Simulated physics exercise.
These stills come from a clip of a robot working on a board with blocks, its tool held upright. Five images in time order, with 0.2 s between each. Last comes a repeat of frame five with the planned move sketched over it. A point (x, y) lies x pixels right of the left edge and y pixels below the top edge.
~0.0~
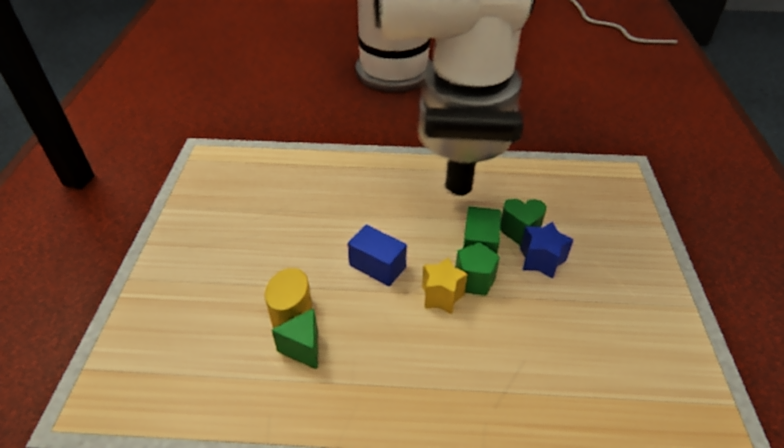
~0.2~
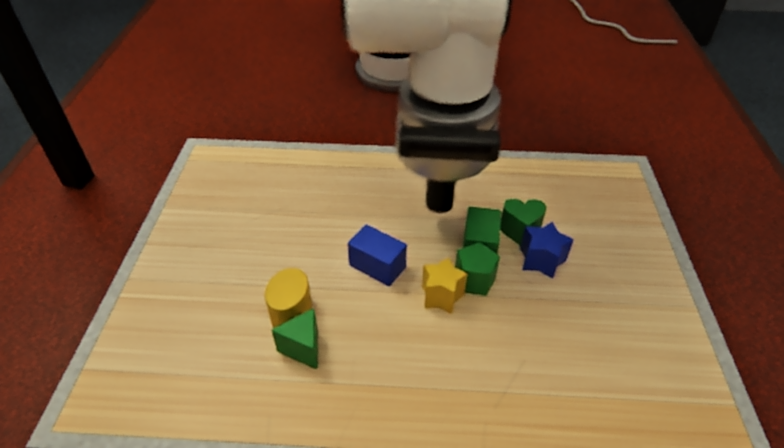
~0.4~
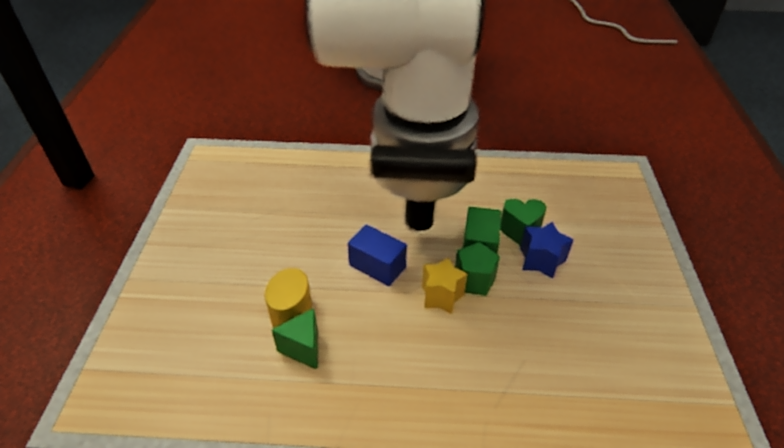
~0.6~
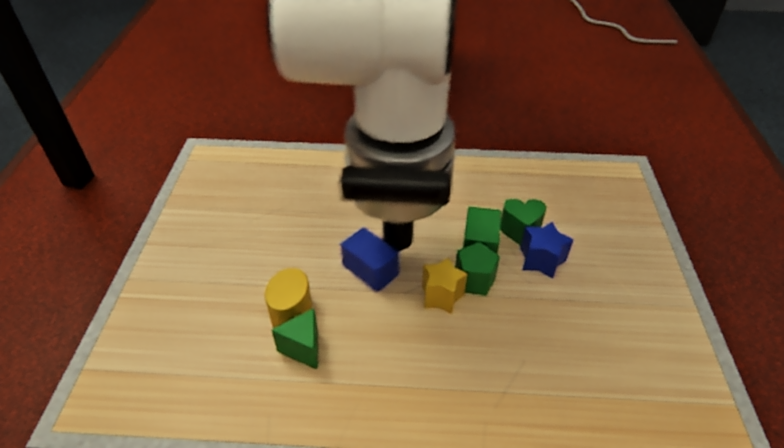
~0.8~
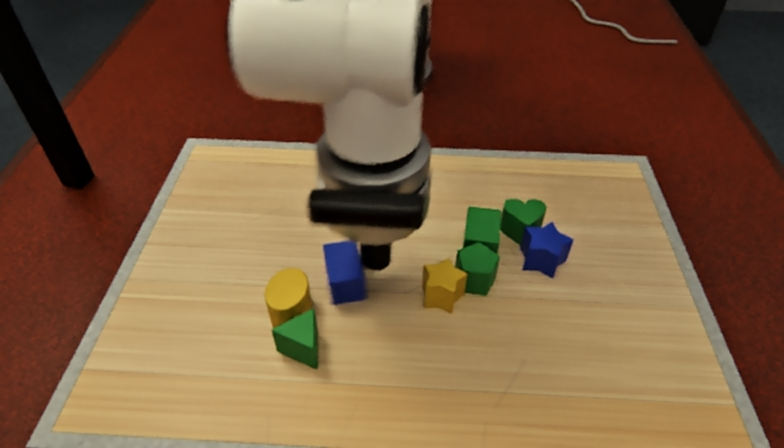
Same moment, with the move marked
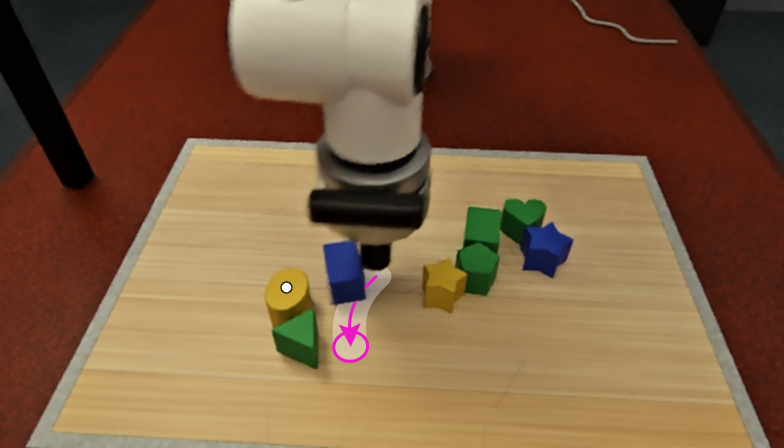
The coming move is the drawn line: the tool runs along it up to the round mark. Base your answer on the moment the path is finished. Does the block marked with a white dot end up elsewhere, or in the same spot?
If the tool follows that path, the block marked with a white dot ends up shifted.
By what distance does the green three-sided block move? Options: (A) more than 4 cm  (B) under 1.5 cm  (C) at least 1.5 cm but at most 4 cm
Choice B: Under 1.5 cm.
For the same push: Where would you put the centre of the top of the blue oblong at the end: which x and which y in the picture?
The blue oblong ends near (321, 272).
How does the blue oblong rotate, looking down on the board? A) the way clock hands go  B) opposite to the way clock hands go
My pick is A.
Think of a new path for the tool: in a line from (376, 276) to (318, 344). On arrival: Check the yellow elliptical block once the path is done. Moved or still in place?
That block moves.
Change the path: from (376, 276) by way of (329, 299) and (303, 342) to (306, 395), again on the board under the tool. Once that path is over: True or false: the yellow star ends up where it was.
That statement is accurate.
The drawn path runs from (376, 276) through (359, 296) and (350, 320) to (351, 346); the dot is on the yellow elliptical block.
On the path given first. Halfway along, tool (352, 291); yellow elliptical block (274, 290); blue oblong (321, 272), turned 25° clockwise.
At the end, tool (349, 331); yellow elliptical block (274, 290); green three-sided block not moved; blue oblong (321, 272), turned 25° clockwise.
